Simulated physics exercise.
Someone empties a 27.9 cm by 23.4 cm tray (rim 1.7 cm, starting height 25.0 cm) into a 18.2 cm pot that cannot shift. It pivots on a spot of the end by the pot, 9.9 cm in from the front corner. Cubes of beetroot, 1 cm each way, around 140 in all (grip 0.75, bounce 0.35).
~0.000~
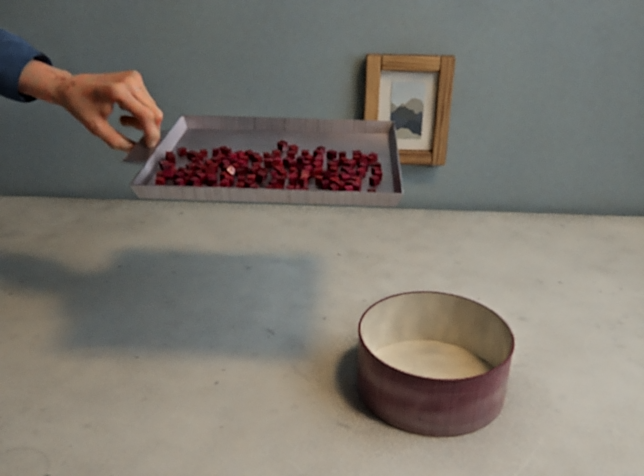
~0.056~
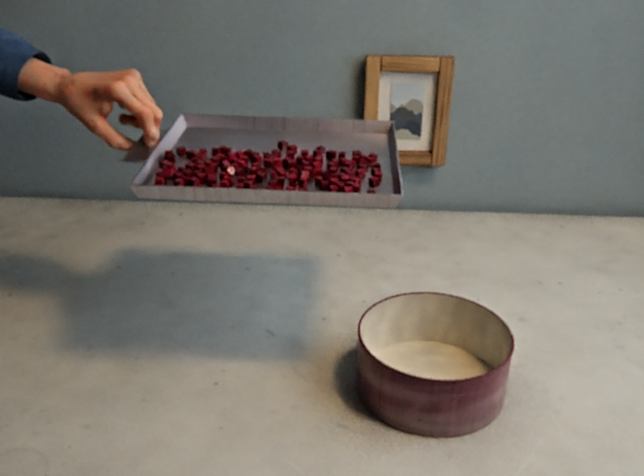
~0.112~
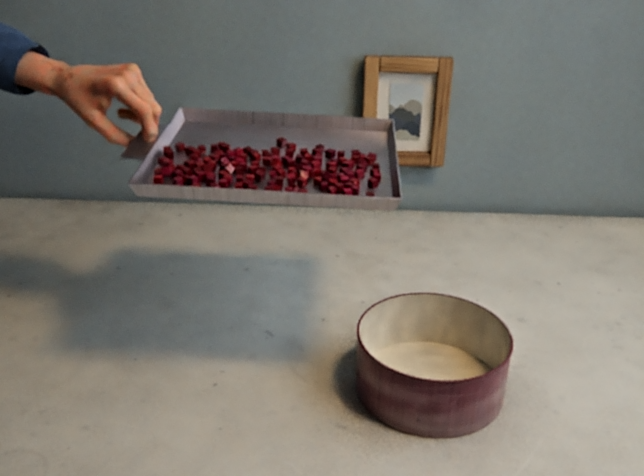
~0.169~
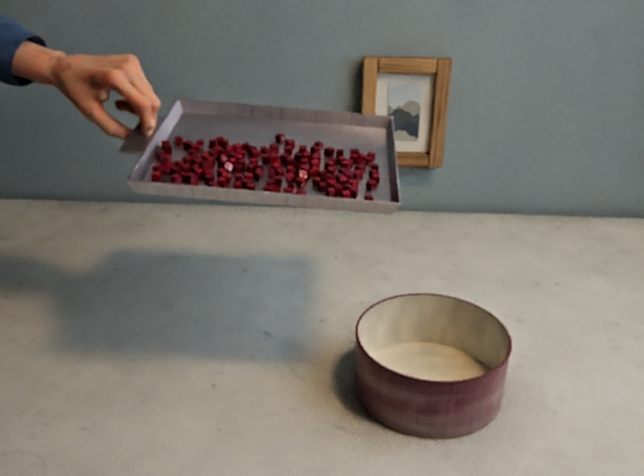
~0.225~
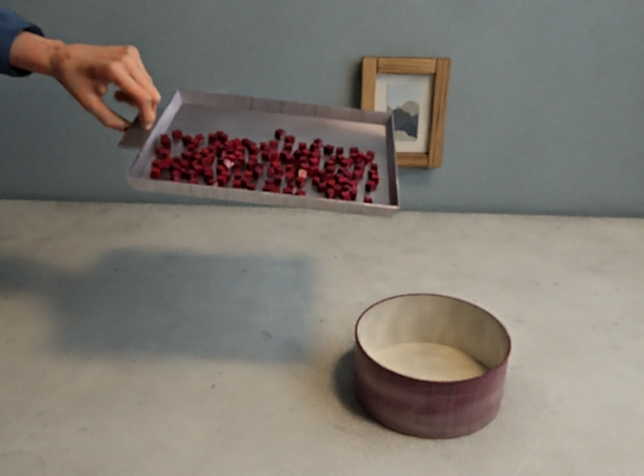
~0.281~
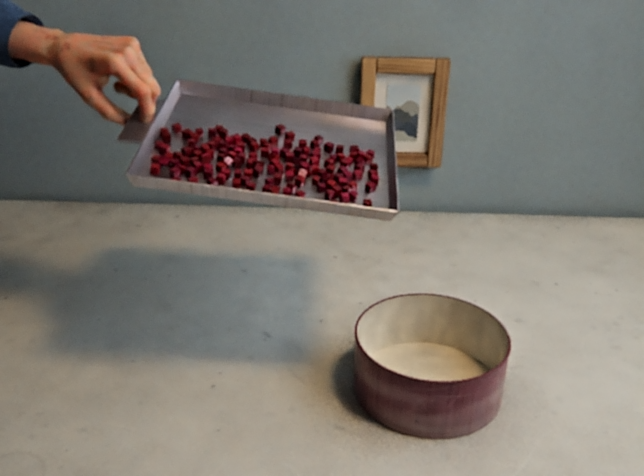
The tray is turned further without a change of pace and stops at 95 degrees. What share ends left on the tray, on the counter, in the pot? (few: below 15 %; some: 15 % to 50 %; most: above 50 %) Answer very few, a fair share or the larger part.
Tray: Very few, counter: A fair share, pot: The larger part.
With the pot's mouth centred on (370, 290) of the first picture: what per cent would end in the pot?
Some 35 per cent.
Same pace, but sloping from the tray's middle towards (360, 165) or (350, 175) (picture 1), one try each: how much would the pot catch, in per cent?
About 55 and 100 per cent.
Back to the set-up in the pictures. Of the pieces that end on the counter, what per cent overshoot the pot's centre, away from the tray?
Some 0 per cent.
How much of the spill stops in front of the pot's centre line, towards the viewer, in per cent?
About 70 per cent.
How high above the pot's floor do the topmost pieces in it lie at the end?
Some 1.5 cm.
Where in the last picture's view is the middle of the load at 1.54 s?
Near (318, 192).
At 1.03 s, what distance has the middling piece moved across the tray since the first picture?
About 6 cm.
After 1.03 s, tilt 50 degrees; the tray holds 100 %, the pot 0 %.
After 1.54 s, tilt 77 degrees; the tray holds 95 %, the pot 5 %.
After 2.10 s, tilt 95 degrees; the tray holds 0 %, the pot 65 %.
By 3.2 s all is still; tray 0 %, counter 30 %, pot 70 %.
